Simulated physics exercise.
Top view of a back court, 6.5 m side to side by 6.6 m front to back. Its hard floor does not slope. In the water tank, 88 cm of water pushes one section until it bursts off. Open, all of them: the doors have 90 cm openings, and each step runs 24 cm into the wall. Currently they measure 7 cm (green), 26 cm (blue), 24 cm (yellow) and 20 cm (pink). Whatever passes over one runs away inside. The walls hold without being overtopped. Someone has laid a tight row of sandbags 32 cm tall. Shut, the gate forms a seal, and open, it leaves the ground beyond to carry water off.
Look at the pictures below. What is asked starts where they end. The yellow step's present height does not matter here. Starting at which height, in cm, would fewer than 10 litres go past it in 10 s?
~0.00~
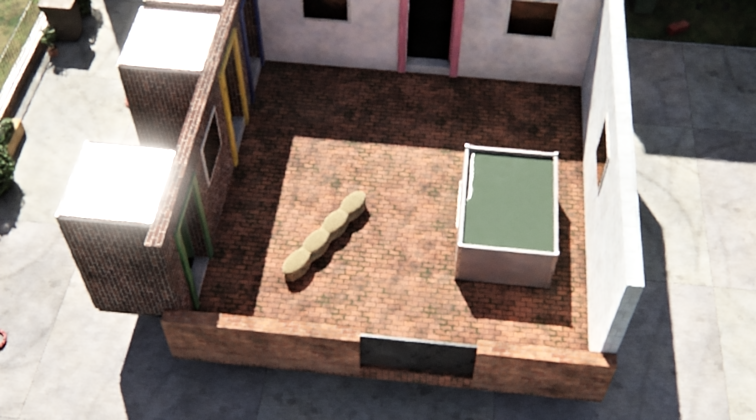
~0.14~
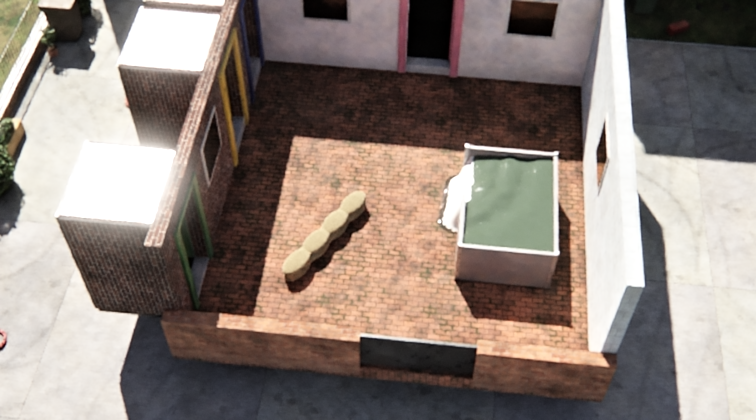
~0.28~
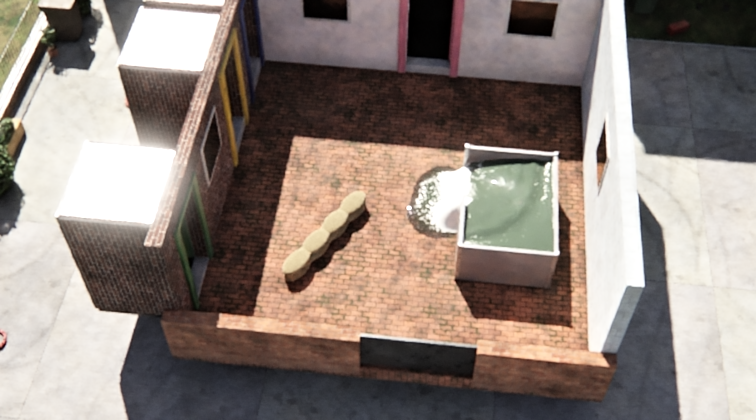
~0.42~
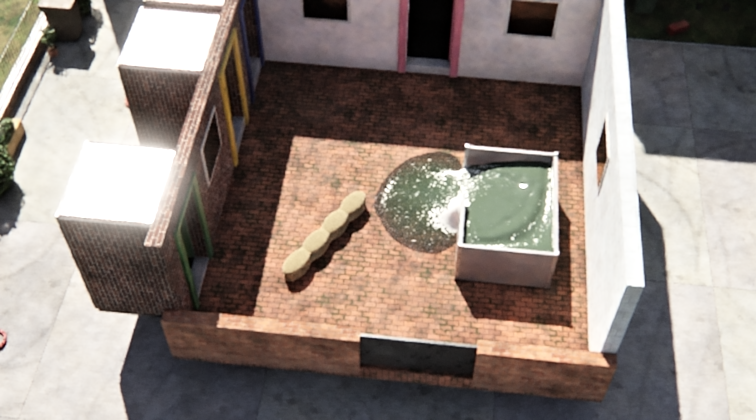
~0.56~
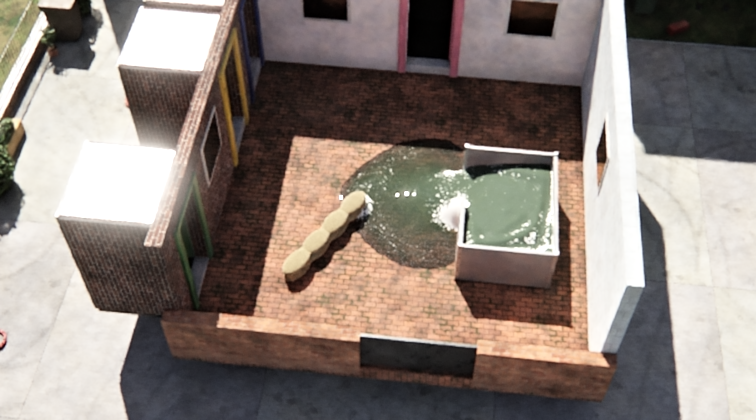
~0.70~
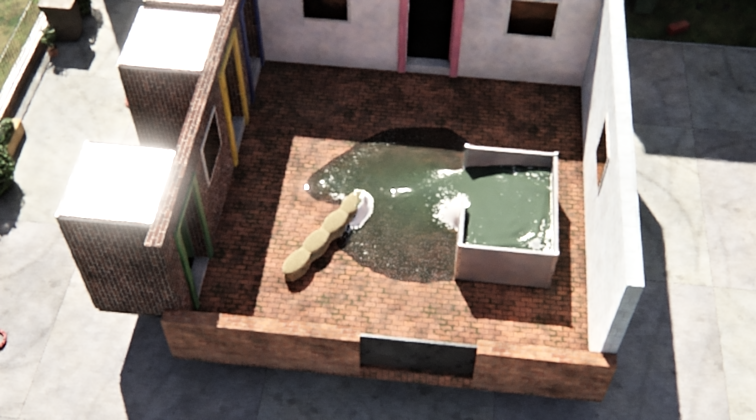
Starting at roughly 28 cm.
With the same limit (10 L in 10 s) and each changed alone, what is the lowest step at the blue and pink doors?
About 31 cm at blue and about 6.5 cm at pink.
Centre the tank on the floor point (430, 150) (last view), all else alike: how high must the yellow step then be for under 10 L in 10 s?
A minimum of about 29 cm.
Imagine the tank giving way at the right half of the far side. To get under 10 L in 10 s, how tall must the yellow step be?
Minimum height: Approx. 14.0 cm.
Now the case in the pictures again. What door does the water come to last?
The green one.
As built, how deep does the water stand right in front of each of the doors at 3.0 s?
Depths in cm: Green 11, blue 29, yellow 22, pink 4.
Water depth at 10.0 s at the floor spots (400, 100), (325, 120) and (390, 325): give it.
First 5, then 6, then 6 cm.
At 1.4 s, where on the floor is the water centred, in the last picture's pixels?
(445, 210).
After 1.4 s water covers 35 % of the floor, deepest (42 cm) near (365, 205); 29 cm at the yellow door, 0 litres in over its 24 cm step.
After 3.0 s water covers 55 % of the floor, deepest (37 cm) near (263, 63); 22 cm at the yellow door, 25 litres in over its 24 cm step.
After 10.0 s water covers 95 % of the floor, deepest (15 cm) near (587, 275); 6 cm at the yellow door, 26 litres in over its 24 cm step.
At the yellow door as built, the water arrived by 1.2 s and peaked near 34 cm at 1.8 s.
Run again over the same 10 s with other heights there, 26 litres in over 24 cm, 1 litre over 32 cm. The limit of 10 litres is kept from about 28 cm up.
